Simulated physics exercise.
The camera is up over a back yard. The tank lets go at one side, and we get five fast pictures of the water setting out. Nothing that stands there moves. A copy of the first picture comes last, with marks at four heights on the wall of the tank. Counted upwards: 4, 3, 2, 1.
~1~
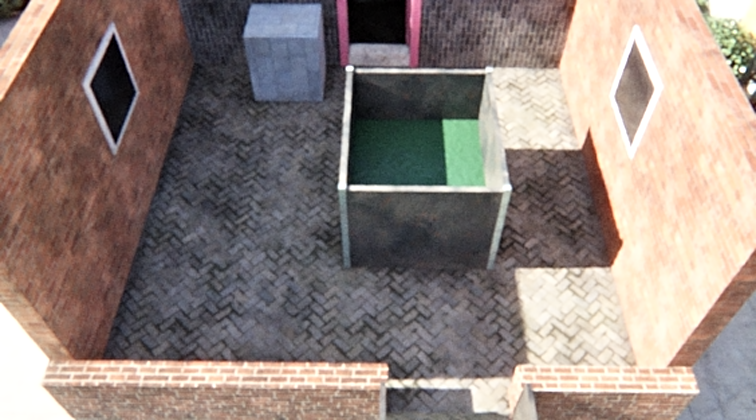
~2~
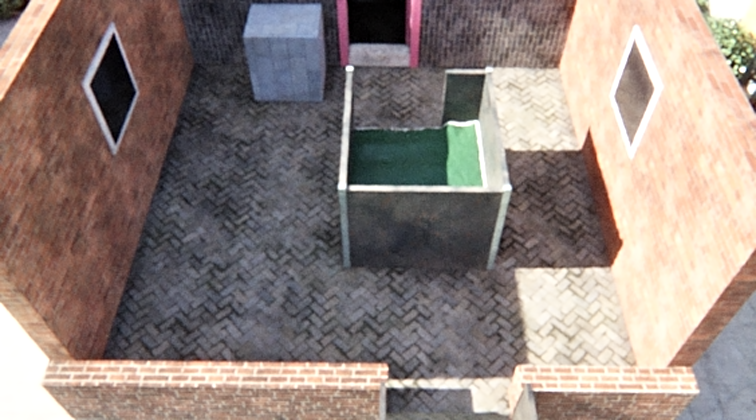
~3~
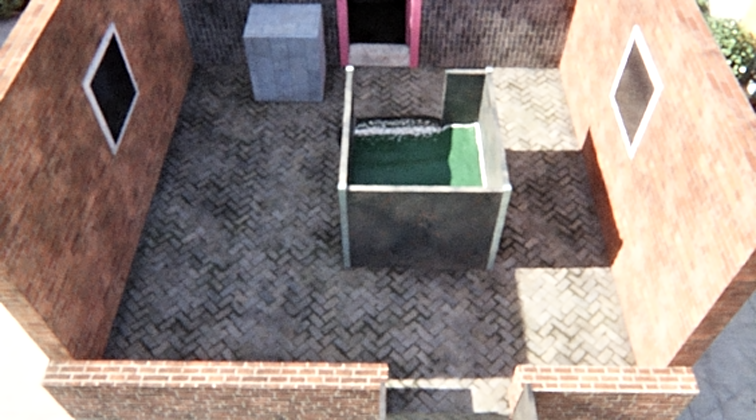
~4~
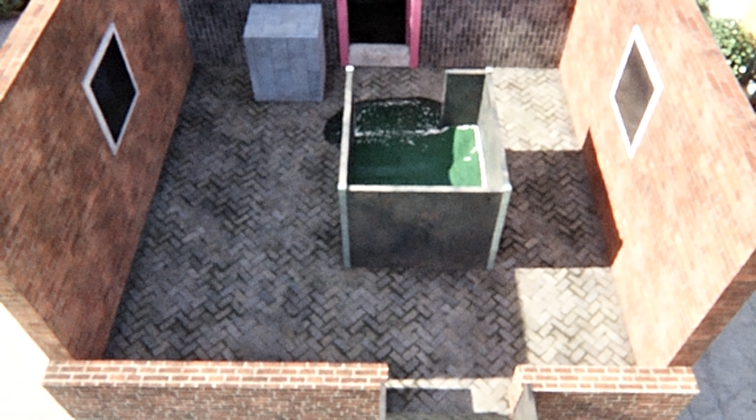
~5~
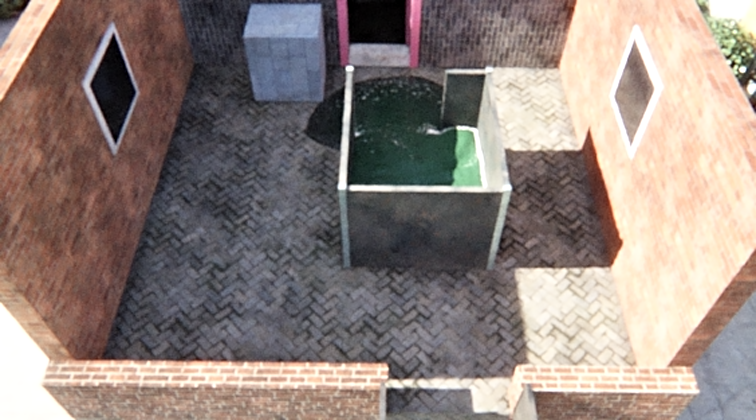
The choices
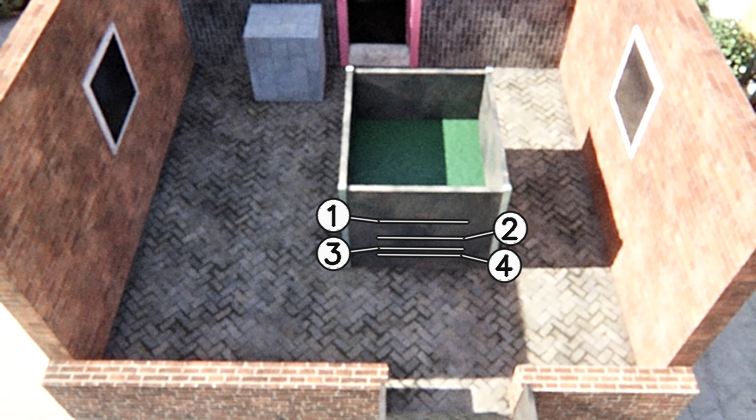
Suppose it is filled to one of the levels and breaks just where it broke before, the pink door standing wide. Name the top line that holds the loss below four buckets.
Choose 3.
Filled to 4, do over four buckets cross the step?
No, that is safe.
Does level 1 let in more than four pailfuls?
Yes, it does.
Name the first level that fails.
The answer is 2.
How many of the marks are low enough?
Two of them.
In white, 1 at (422, 221); 2 at (421, 238); 3 at (420, 248); 4 at (420, 255); from the bottom up 4, 3, 2, 1.
For level 1, dozens of bucketfuls pour in.
For level 2, about 10 bucketfuls get in.
For level 3, a splash gets over, under a bucket.
For level 4, nothing gets over.
